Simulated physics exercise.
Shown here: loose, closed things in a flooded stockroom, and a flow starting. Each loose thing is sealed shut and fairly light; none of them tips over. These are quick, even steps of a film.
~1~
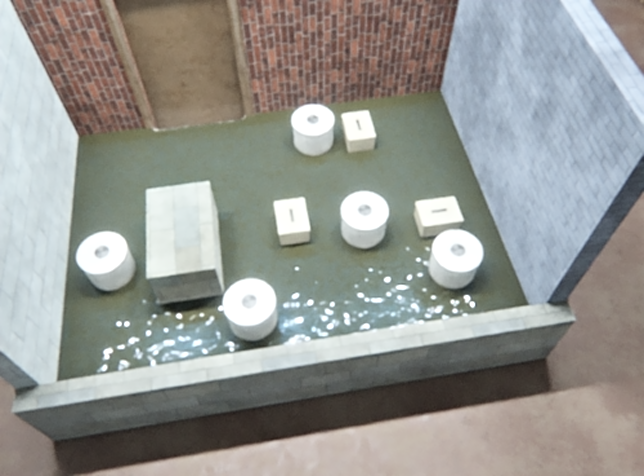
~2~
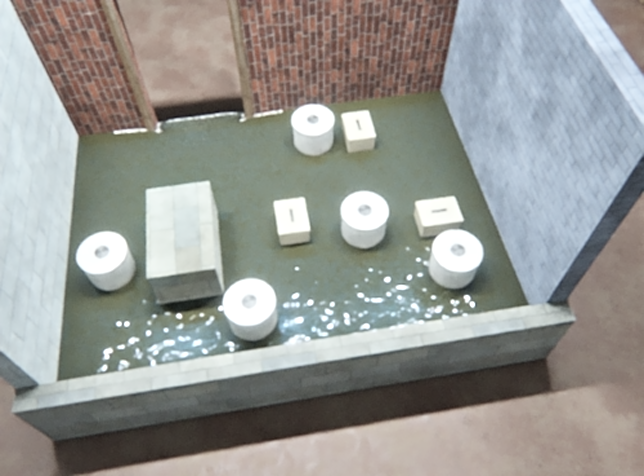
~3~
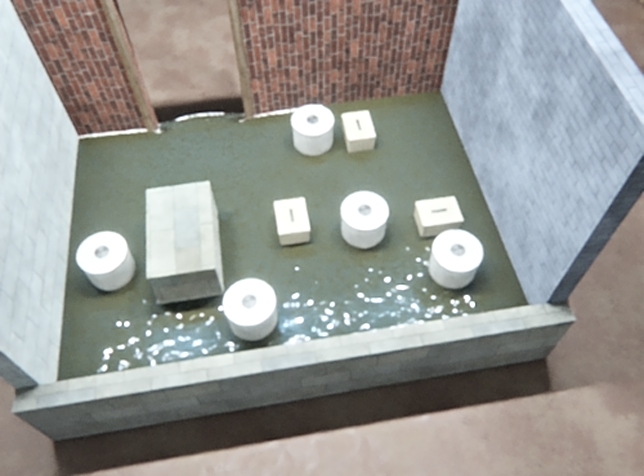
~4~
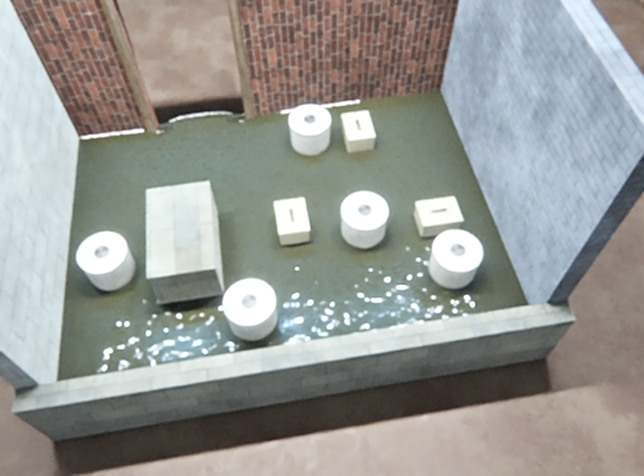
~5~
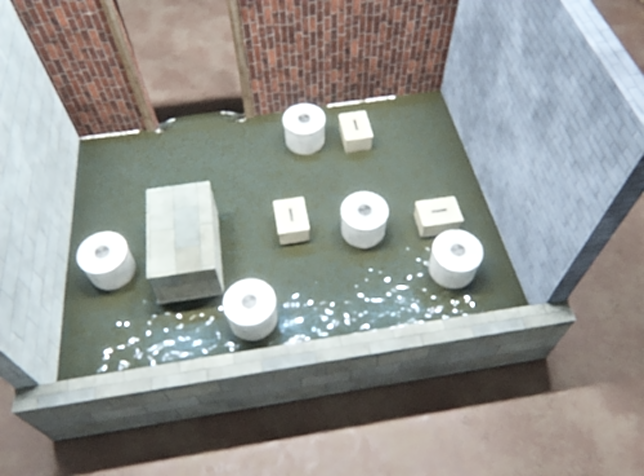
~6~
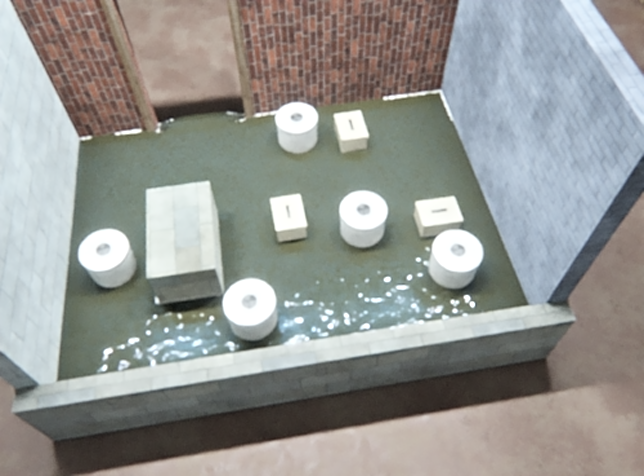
In a flooded stockroom with brick and pale block walls, white tubs and cream totes float around a large block as a gap opens in the back wall; then the rearmost tub drifts slightly left, followed by the tote beside it.
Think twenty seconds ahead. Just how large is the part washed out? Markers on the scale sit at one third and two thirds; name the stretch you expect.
It falls in the central third.
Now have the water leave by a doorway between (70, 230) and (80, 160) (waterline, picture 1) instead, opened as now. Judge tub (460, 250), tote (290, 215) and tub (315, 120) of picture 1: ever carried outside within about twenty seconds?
One by one, that's not lost, lost, lost.
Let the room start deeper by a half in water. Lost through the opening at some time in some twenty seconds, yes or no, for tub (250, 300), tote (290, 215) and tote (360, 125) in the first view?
For the three, in the order given: Remains in the room, leaves the room and leaves the room.
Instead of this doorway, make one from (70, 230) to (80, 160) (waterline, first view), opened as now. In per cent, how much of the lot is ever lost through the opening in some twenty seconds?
50 per cent or so.
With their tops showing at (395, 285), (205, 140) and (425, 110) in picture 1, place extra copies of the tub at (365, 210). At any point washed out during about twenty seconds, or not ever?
Sure - one by one that's in the room, then out of the room, then in the room.
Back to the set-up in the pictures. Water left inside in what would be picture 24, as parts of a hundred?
My figure is 70 per cent.
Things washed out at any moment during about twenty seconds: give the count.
The count is 5.
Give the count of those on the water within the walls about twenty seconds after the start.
Exactly 3 of them.
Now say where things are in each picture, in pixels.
The first picture shows a tub at (313, 120) floats; a tote at (359, 125) floats; 0 of 8 have shifted.
The second picture shows a tub at (313, 120), afloat; a tote at (359, 125) floats; 0 of 8 have shifted.
The third picture shows a tub at (313, 120) floats; a tote at (359, 125), afloat; 0 of 8 have shifted.
The fourth picture shows a tub at (310, 120) floats, close to its start; a tote at (358, 125) floats; 0 of 8 have shifted.
The fifth picture shows a tub at (304, 119), afloat, close to its start; a tote at (356, 125), afloat, close to its start; 1 of 8 have shifted.
The sixth picture shows a tub at (297, 118) floats, close to its start; a tote at (351, 125) floats, close to its start; 3 of 8 have shifted.
A moment on, 0 of 8 are out; 8 afloat.
Next, 3 of 8 are out; 5 afloat.
Later, 4 of 8 are out; 4 afloat.
In the end, 5 of 8 are out; 3 afloat.
